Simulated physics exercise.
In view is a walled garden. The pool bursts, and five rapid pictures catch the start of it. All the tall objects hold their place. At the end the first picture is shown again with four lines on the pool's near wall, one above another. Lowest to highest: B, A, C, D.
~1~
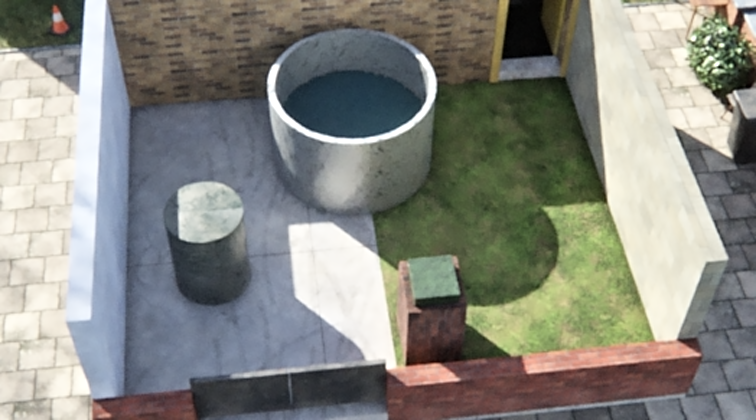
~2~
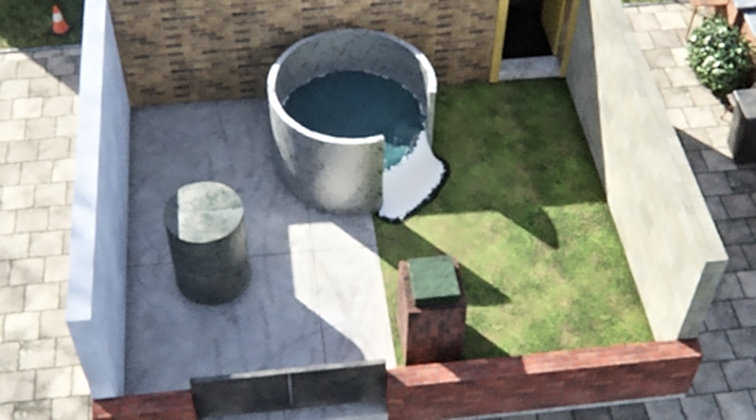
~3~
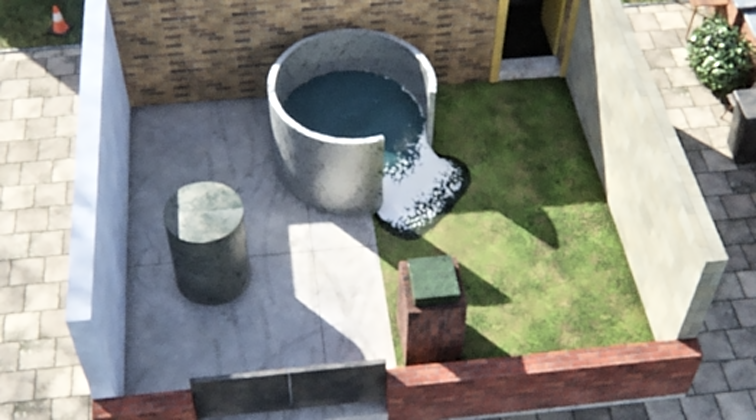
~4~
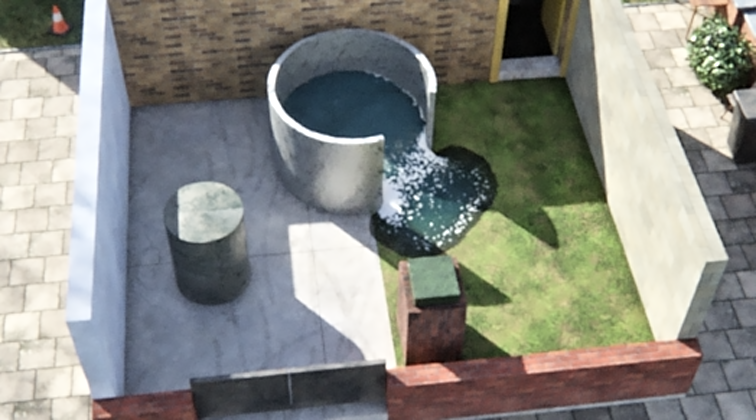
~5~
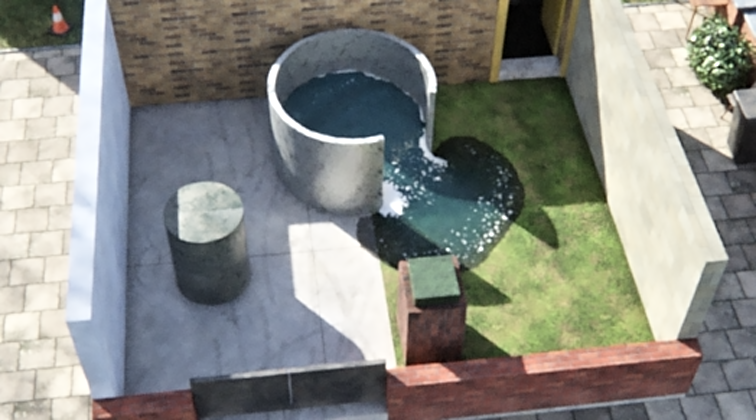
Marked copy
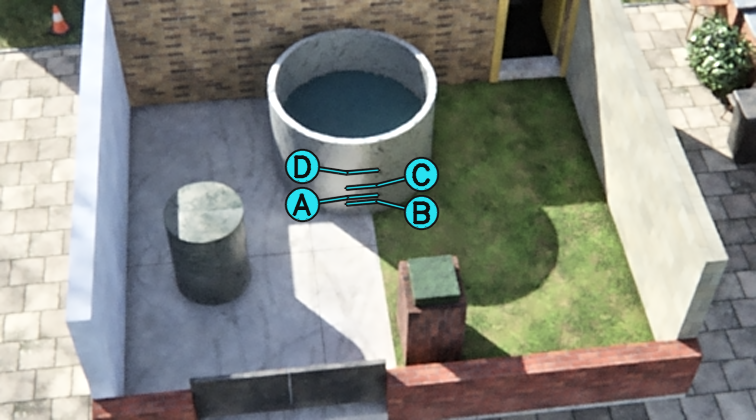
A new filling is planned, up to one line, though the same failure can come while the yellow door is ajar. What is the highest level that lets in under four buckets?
D is the one.
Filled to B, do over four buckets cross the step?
No.
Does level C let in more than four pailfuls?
No.
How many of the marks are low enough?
All of them.
In cyan, A at (362, 196); B at (362, 202); C at (362, 186); D at (362, 171); from the bottom up B, A, C, D.
Choosing A, nothing gets over.
Choosing B, nothing gets over.
Choosing C, nothing gets over.
Choosing D, a splash gets over, under a bucket.
